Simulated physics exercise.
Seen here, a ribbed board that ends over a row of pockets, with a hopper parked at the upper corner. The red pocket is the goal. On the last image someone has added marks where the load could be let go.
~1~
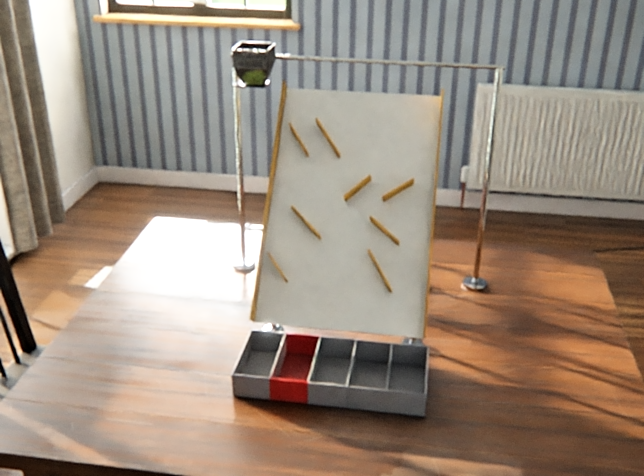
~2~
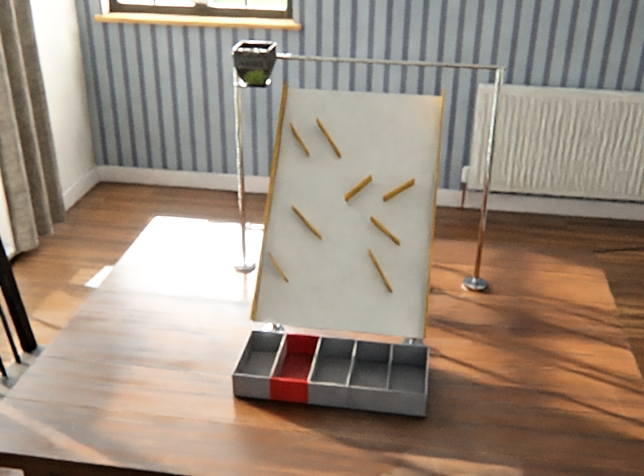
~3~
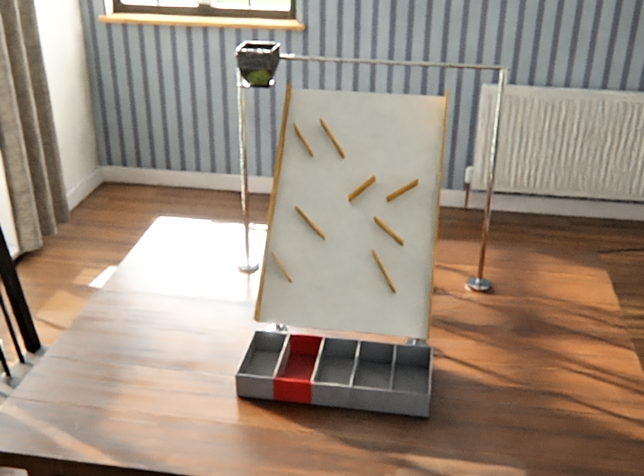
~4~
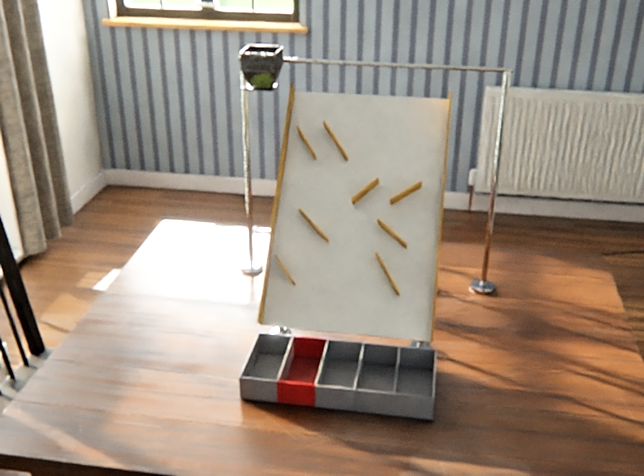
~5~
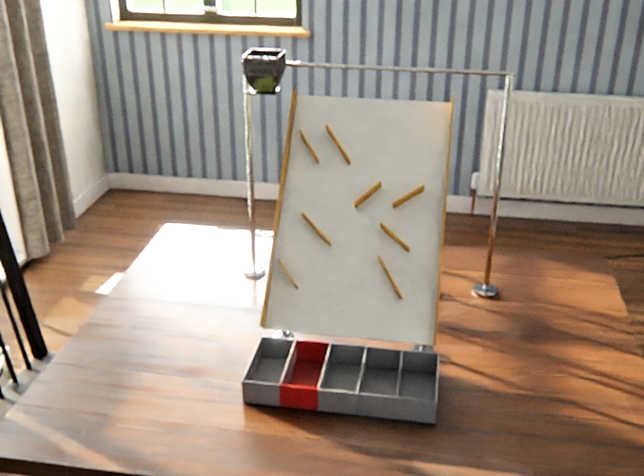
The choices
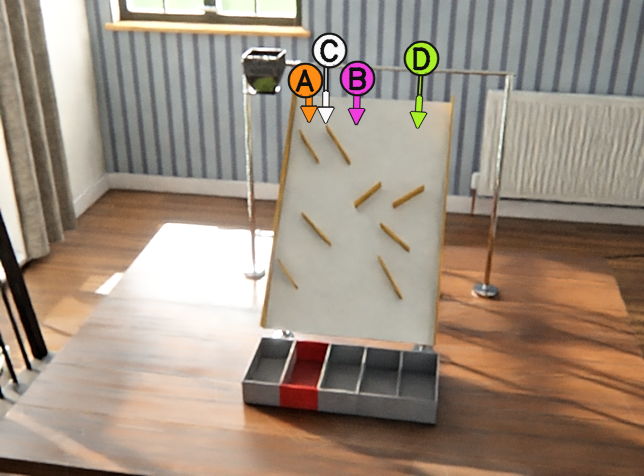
A ribbed white board stands above a row of pockets as the view shifts slightly.
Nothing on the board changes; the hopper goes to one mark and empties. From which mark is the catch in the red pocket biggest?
Choose D.
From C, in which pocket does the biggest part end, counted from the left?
The third.
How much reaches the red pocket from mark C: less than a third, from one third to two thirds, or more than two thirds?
Mark C gives less than a third.
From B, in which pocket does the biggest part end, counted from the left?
The third.
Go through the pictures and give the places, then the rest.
The first frame shows hopper (255, 79), dried peas, door shut.
The second frame shows ribs (290, 123) to (307, 152), (317, 118) to (339, 153), (345, 197) to (371, 175).
The third frame shows ribs (387, 198) to (418, 179), (296, 206) to (323, 236), (374, 217) to (403, 242).
The fourth frame shows ribs (275, 255) to (293, 282), (376, 252) to (398, 292).
The fifth frame shows red pocket (299, 396), number 2 of 5 from the left.
On the marked copy, mark A meets the board at (309, 116); mark B meets the board at (356, 118); mark C meets the board at (325, 117); mark D meets the board at (417, 121).
With A, about a tenth in the red pocket, almost all in other pockets, just a few outside the box.
With B, about a tenth in the red pocket, almost all in other pockets.
With C, about a tenth in the red pocket, the larger part in other pockets, about a tenth outside the box.
With D, roughly half in the red pocket, roughly half in other pockets, just a few outside the box.
